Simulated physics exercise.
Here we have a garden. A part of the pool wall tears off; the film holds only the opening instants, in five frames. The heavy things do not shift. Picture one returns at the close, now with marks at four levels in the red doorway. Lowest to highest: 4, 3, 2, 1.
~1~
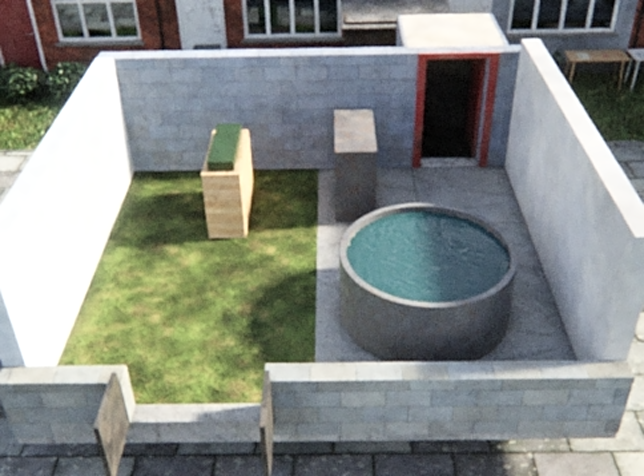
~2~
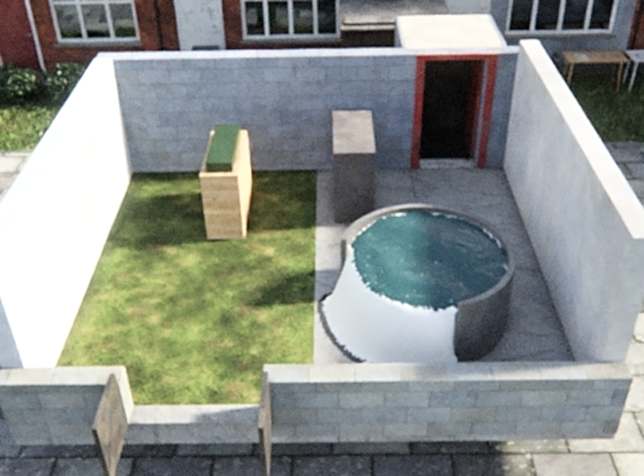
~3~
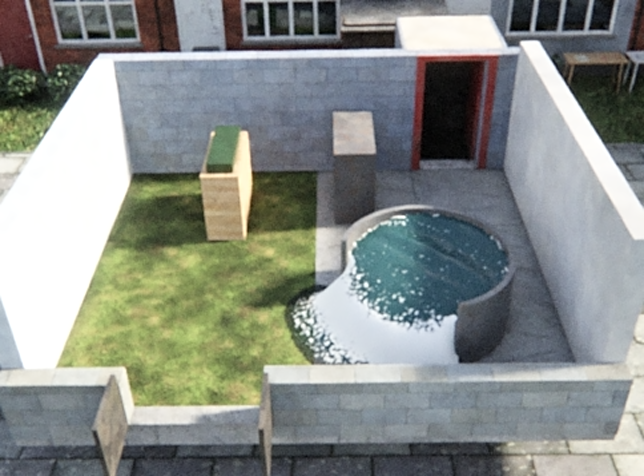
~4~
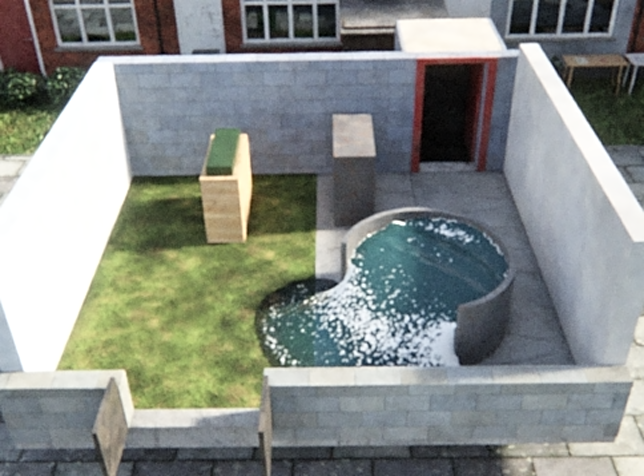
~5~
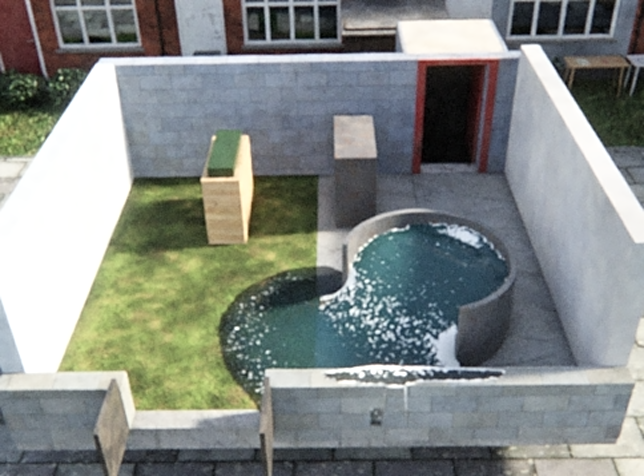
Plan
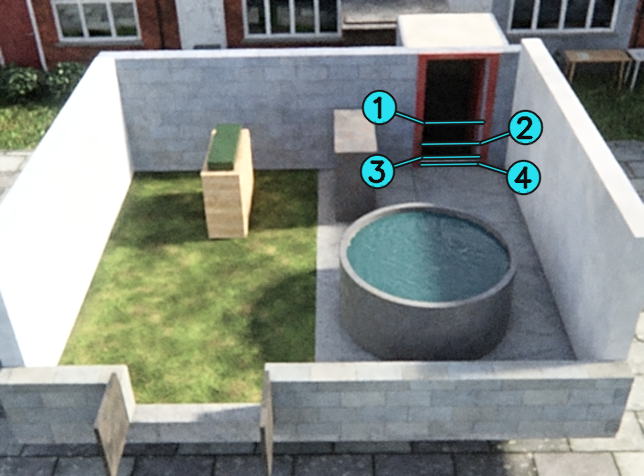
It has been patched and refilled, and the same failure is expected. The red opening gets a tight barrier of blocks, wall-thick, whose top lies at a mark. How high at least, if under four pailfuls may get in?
Go for 4.
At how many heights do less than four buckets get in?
All of them.
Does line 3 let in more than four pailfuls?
No, that is safe.
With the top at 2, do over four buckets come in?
No.
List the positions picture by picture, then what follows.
Water in the pool at rest, its middle at (427, 256); foot of the red doorway at (449, 167); open gate at (195, 361), in the first picture.
Front seen at (337, 323), 2 % of the ground wet, in the second picture.
Front seen at (317, 292), 7 % of the ground wet, in the third picture.
Front seen at (293, 286), 11 % of the ground wet, in the fourth picture.
Front seen at (246, 294), 18 % of the ground wet, in the fifth picture.
On the marked copy, 1 at (453, 122); 2 at (451, 143); 3 at (450, 157); 4 at (449, 164); from the bottom up 4, 3, 2, 1.
With 1, nothing gets over.
With 2, nothing gets over.
With 3, nothing gets over.
With 4, a bucket or two gets in.
